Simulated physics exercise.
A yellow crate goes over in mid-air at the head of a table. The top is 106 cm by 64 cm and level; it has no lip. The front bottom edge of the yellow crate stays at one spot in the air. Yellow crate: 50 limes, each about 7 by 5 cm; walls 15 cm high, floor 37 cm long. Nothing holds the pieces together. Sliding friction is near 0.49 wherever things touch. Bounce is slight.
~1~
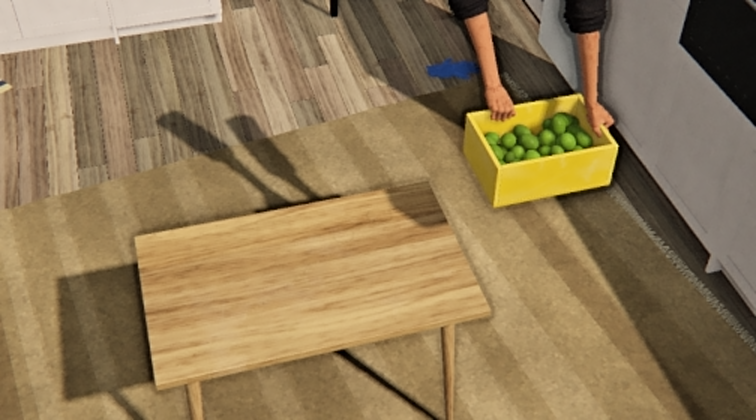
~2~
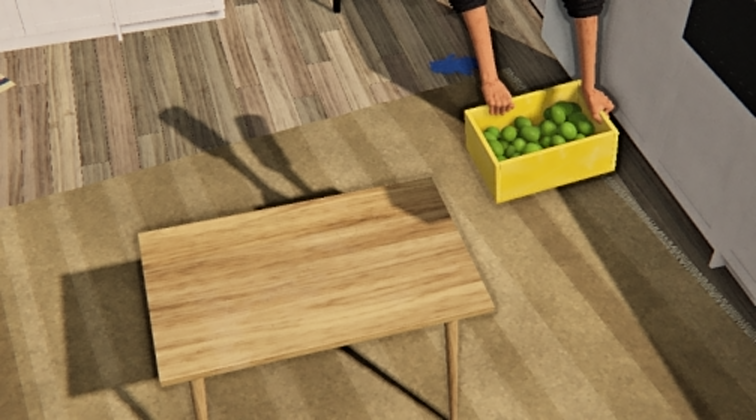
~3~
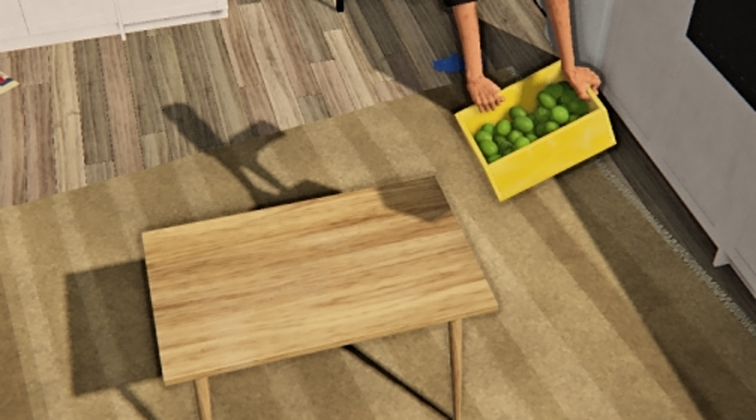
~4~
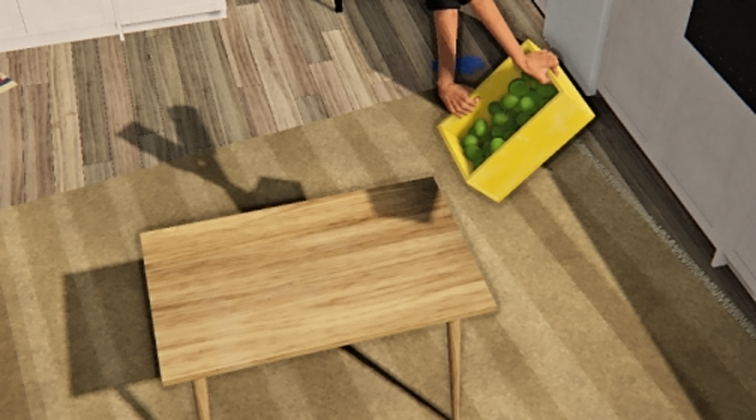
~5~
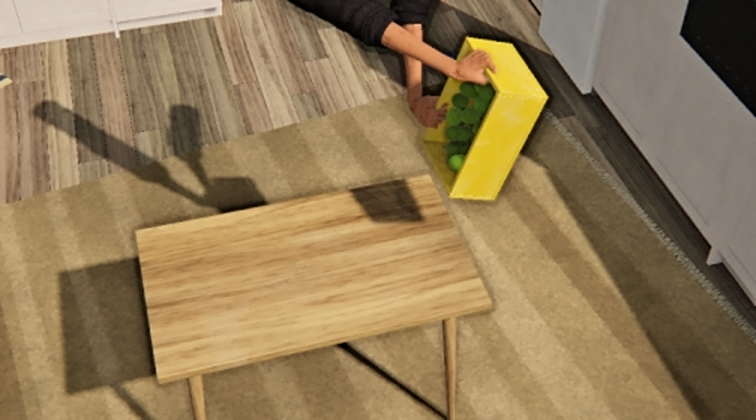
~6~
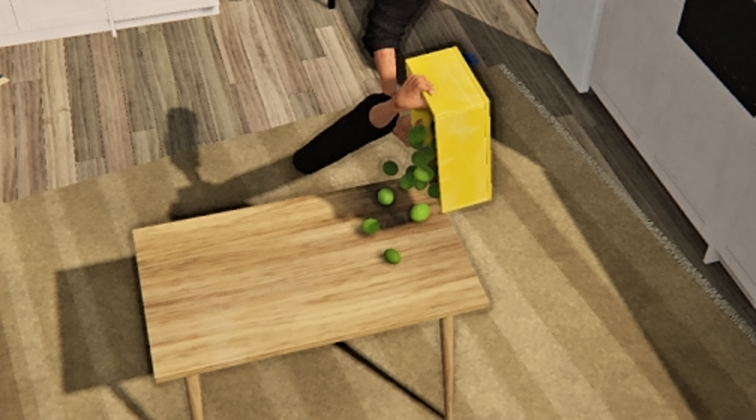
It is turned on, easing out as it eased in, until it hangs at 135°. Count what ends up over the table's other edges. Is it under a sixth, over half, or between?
In the end from a sixth to a half of them are over the table's other edges.
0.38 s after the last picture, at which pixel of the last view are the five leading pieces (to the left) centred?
At about (303, 270).
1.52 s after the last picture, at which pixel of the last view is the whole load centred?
At about (342, 245).
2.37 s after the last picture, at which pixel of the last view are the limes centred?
Near (342, 245).
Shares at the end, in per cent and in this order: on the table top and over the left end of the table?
About 75 and 0 per cent.
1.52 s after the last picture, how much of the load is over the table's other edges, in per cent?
About 25 per cent.
Then, 0.38 s after the last picture, tilt 128°; 7 still in the yellow crate, 38 on the table top and 5 in the air.
Then, 0.85 s after the last picture, tilt 135°; 44 on the table top and 6 over the table's other edges.
Then, 1.52 s after the last picture, tilt 135°; 38 on the table top and 12 over the table's other edges.
When it is over (2.37 s after the last picture), 37 on the table top and 13 over the table's other edges. Asked share, 13 of 50, 26 per cent.
